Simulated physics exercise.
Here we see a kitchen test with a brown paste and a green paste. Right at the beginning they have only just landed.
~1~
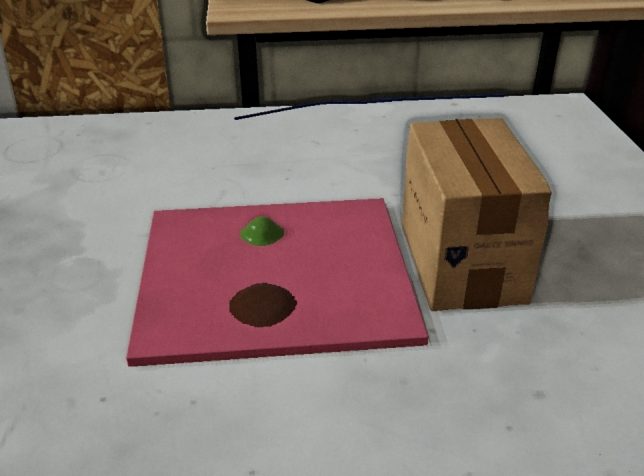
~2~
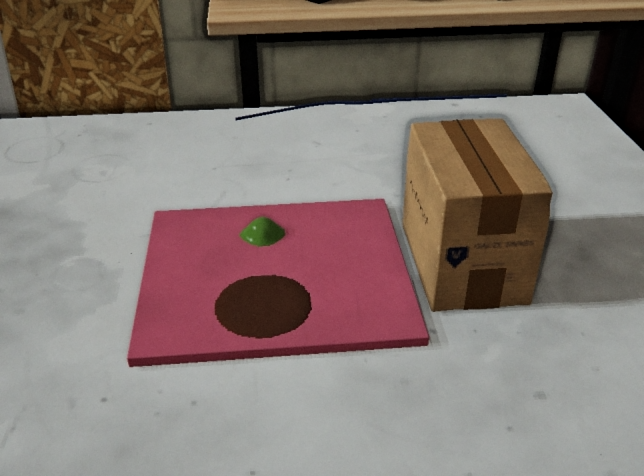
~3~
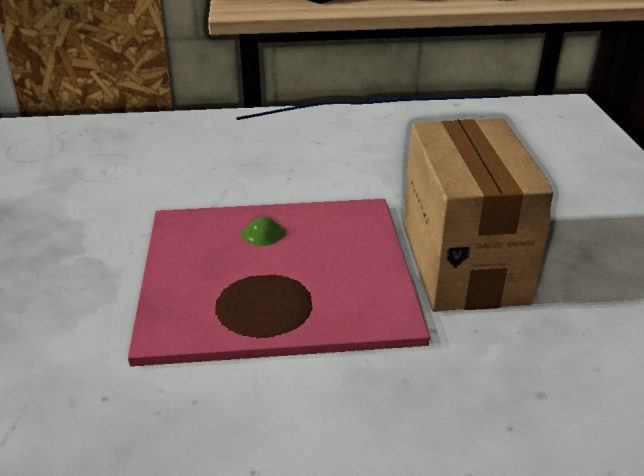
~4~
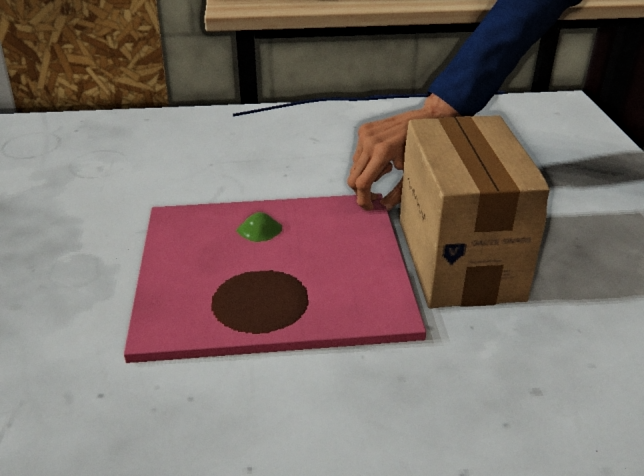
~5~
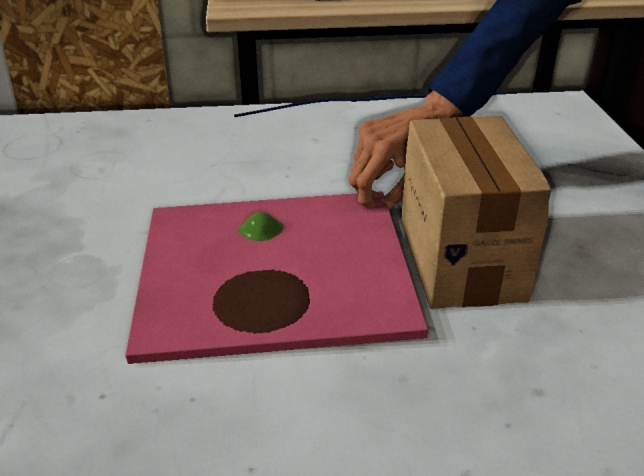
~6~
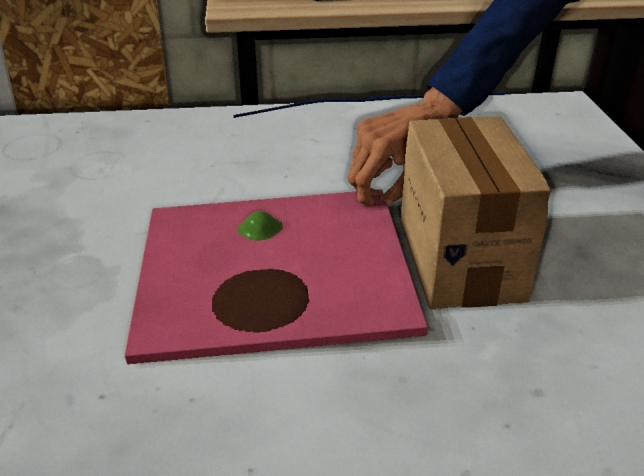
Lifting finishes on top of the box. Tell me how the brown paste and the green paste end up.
Watch the brown paste trickle down and drop off; watch the green paste cling on just fine.
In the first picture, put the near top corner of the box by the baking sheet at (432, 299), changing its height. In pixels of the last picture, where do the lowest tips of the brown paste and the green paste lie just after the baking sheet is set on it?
Roughly (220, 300) and (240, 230).
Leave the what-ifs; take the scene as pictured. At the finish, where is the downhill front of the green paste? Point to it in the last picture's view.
It finishes at roughly (217, 190).
Shortly, slope about 32°; the brown paste has crept down a long way; the green paste has not moved.
Then, the brown paste is dripping off the low end; the green paste has not moved.
At the finish, slope about 32°; the brown paste is dripping off the low end; the green paste has not moved.
